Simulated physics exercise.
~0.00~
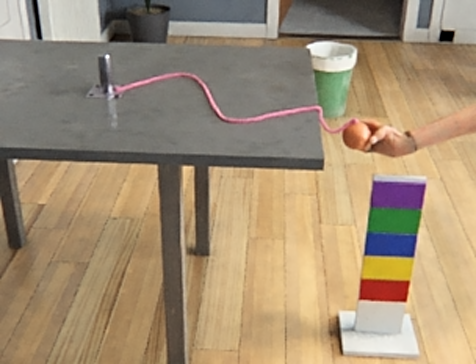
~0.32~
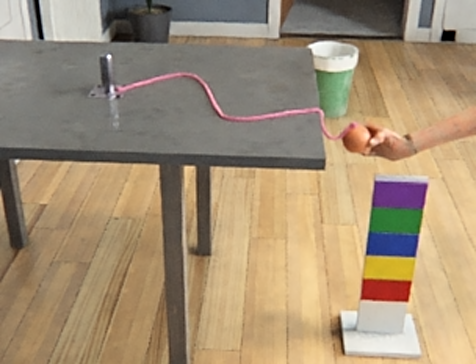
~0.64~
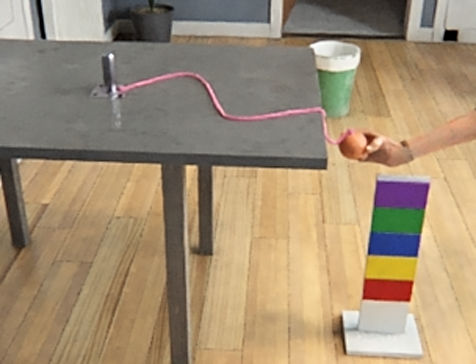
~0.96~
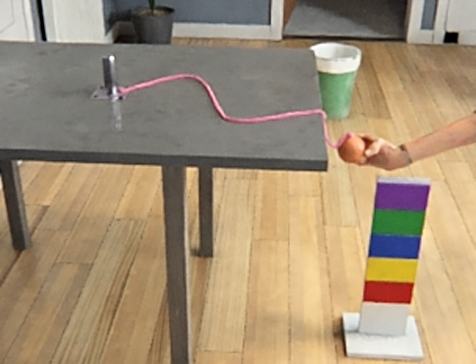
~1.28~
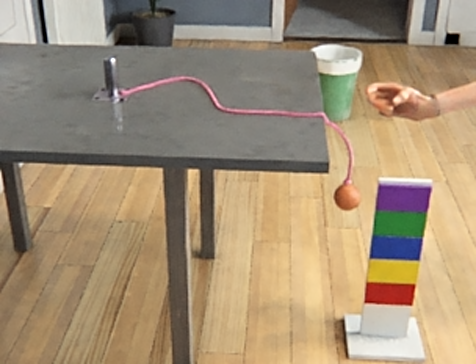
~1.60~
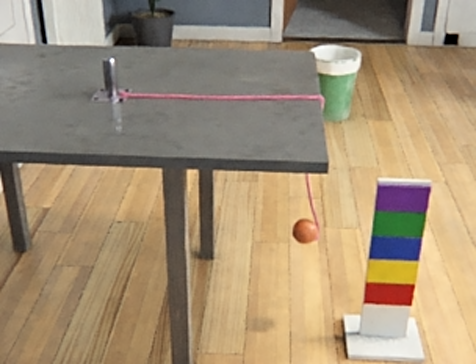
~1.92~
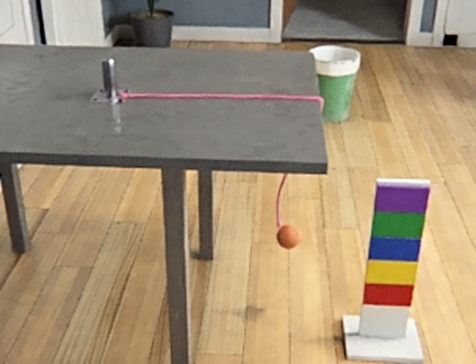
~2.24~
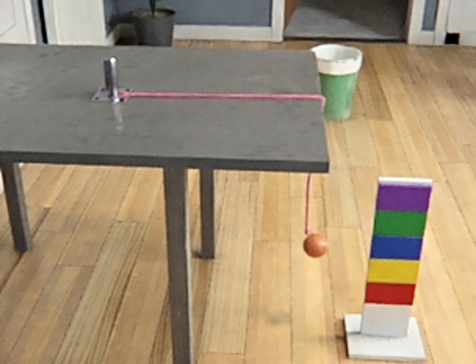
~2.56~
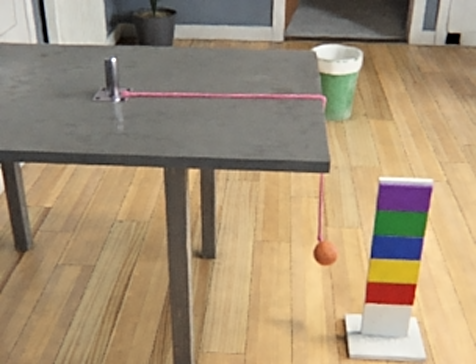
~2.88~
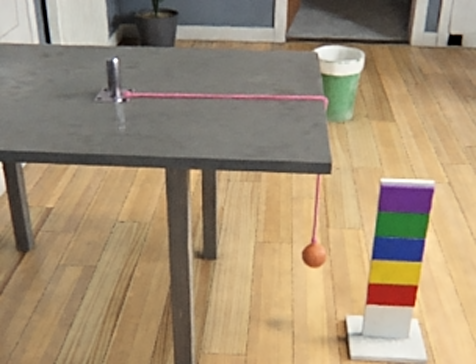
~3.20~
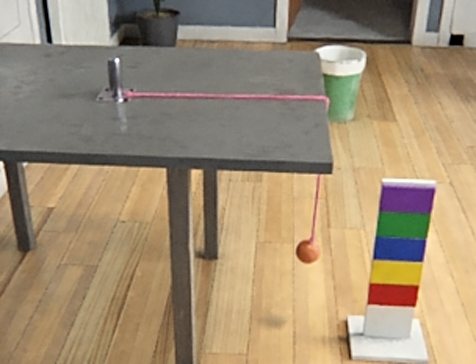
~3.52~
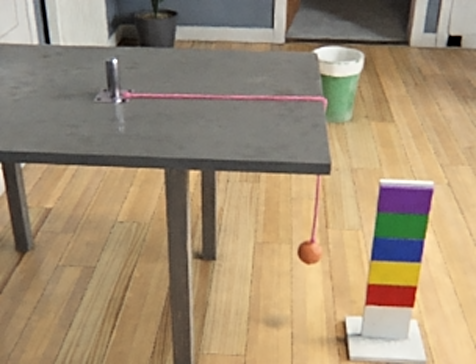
A hand held a small orange ball on a slack pink cord beside a gray table, then let go and drew back. The ball dropped, swung left under the table edge and back, and ended hanging level with the striped board's yellow band.
